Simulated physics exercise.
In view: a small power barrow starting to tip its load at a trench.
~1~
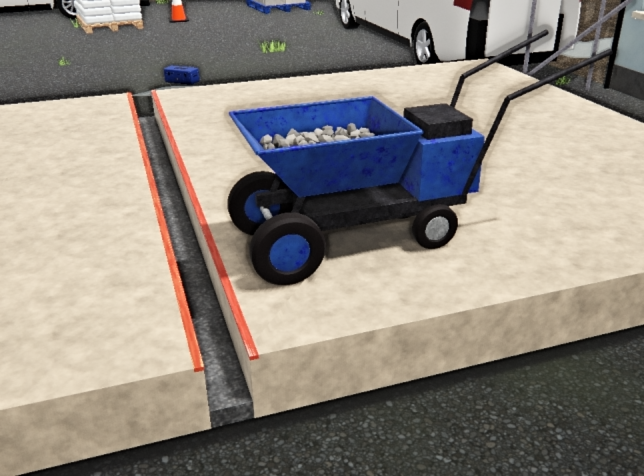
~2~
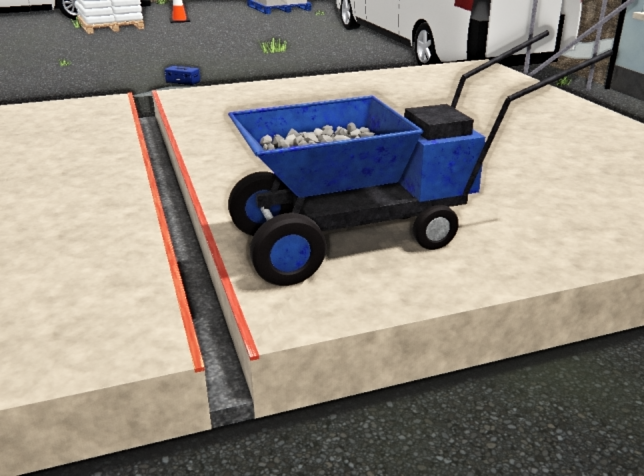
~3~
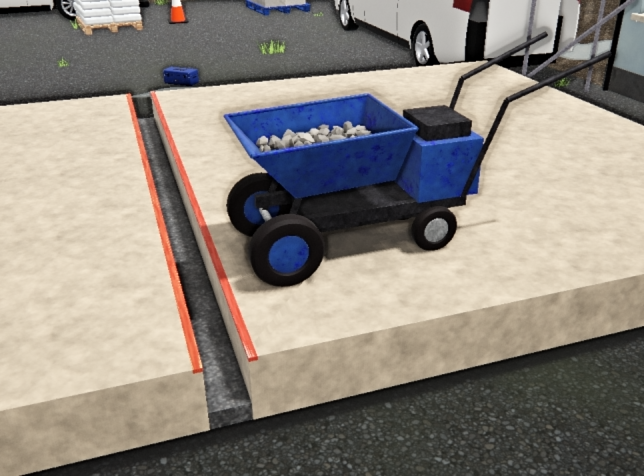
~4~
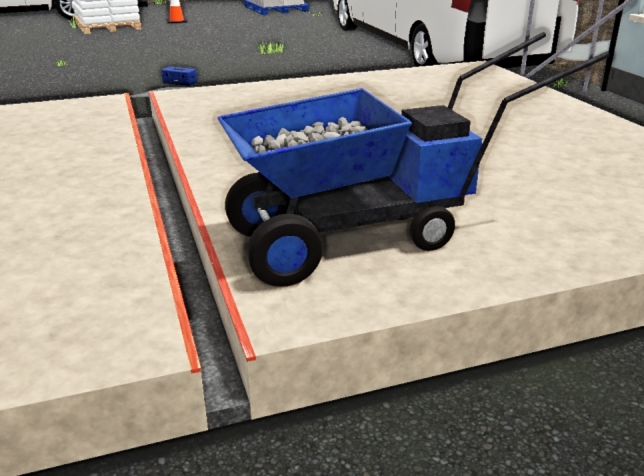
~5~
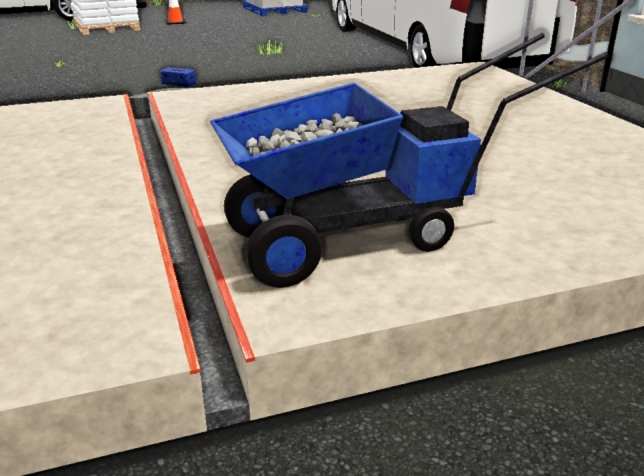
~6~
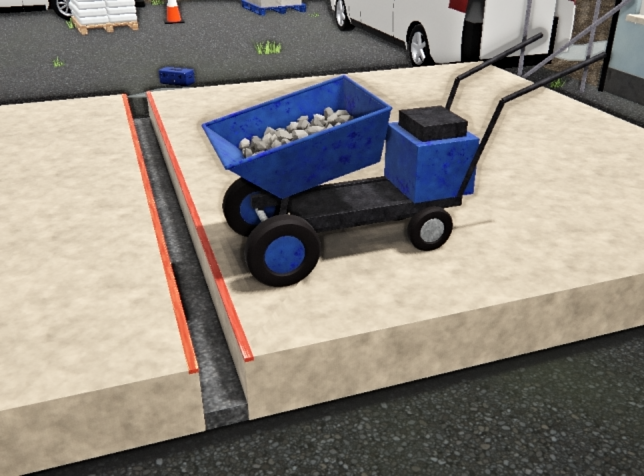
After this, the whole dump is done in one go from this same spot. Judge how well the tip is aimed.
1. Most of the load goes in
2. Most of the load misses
(2) Most of the load misses.
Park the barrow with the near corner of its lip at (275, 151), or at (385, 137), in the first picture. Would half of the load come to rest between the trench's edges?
First less than half, then less than half.
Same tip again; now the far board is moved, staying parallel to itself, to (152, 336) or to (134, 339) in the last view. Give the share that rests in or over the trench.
Roughly 40 % and 70 %.
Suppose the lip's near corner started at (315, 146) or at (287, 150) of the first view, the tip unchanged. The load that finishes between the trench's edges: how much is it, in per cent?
The first stopping place yields 90 % and the other yields 50 %.
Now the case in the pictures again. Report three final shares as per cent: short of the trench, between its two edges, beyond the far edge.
I'd put short at close to 0, between at close to 10 and beyond at close to 90 per cent.
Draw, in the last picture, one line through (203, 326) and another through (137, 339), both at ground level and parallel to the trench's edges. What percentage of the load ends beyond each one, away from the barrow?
First roughly 90 percent, then 50 percent.
Soon, skip tipped well over; all in the skip.
A while on, skip tipped steeply; most in the skip; a small part beyond it; a small part falling.
Towards the end, skip tipped right over; a small part in the skip; a stray few in or heaped over the trench; most beyond it.
Finally, skip tipped right over; a small part in or heaped over the trench; most beyond it.
